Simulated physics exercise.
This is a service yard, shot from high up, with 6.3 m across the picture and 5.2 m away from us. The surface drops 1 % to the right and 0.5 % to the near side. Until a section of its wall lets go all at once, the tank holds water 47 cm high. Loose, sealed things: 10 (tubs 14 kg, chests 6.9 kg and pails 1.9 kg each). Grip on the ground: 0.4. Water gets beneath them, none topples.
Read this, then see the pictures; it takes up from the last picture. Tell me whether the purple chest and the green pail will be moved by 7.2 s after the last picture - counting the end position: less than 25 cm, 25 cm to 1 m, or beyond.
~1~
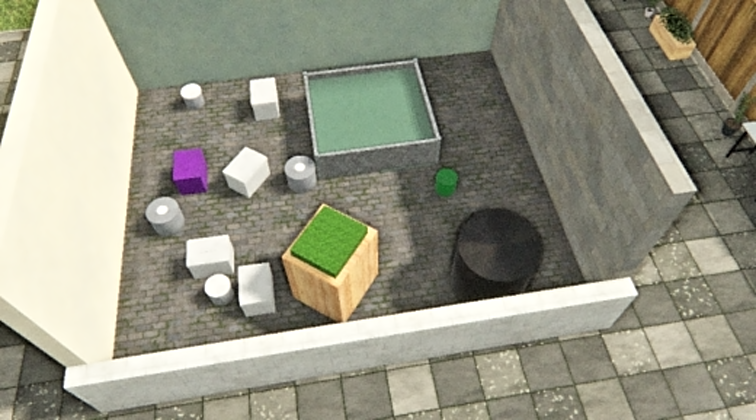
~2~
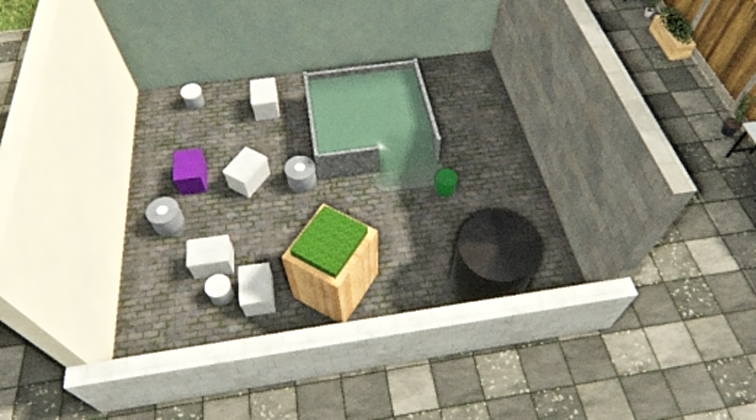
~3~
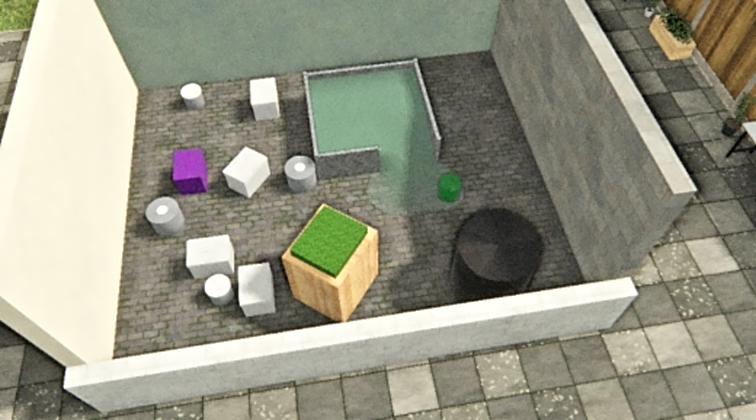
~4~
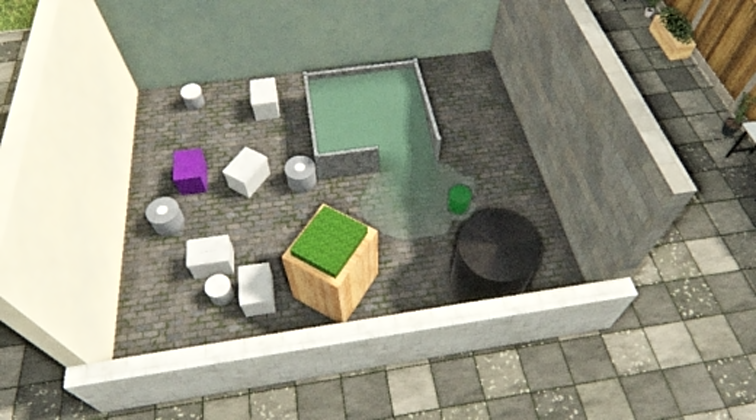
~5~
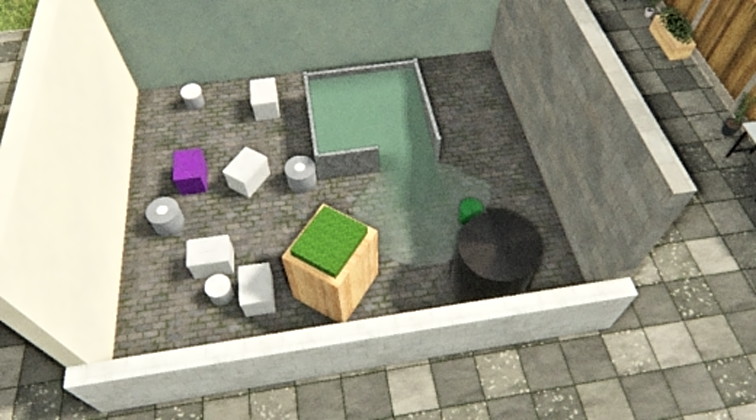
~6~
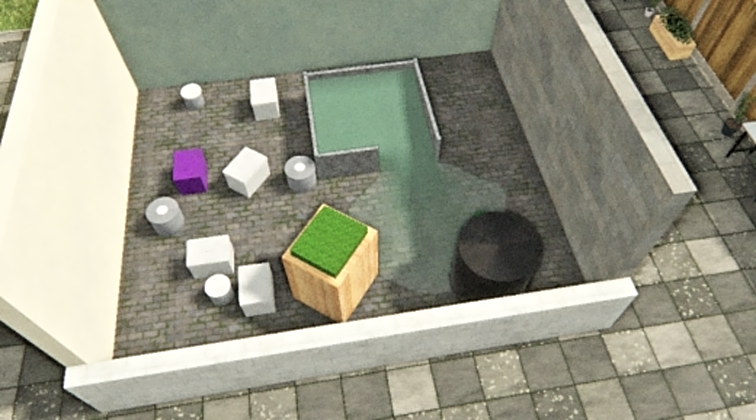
By the end the purple chest is close to its start and the green pail is well away.
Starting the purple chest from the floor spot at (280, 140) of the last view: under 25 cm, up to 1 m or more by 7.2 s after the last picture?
I'd say it does not really move.
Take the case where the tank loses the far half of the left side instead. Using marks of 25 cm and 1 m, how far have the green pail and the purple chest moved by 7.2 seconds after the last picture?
Note: Green pail unmoved, purple chest swept well away.
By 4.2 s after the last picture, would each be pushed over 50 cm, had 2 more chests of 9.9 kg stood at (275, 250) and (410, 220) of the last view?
In the order asked: Shy of the mark; clear of the mark.
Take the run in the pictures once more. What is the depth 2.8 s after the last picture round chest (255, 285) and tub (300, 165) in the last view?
About 2 and 1 cm.
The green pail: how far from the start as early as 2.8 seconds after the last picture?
150 cm or so by then.
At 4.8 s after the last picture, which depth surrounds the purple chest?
Close to 0 centimetres.
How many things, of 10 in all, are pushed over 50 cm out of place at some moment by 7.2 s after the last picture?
Count: 3.
Then, 0.9 s after the last picture the purple chest is near (187, 164), 0.0 m from its start, aground; the green pail is near (578, 264), 2.2 m from its start, afloat; 1 afloat.
Then, 2.8 s after the last picture the purple chest is near (187, 164), 0.0 m from its start, aground; the green pail is near (545, 240), 1.7 m from its start, afloat; 1 afloat.
Then, 4.8 s after the last picture the purple chest is near (187, 164), 0.0 m from its start, aground; the green pail is near (558, 245), 1.9 m from its start, afloat; 1 afloat.
Then, 7.2 s after the last picture the purple chest is near (187, 164), 0.0 m from its start, aground; the green pail is near (570, 254), 2.1 m from its start, afloat; 4 afloat.
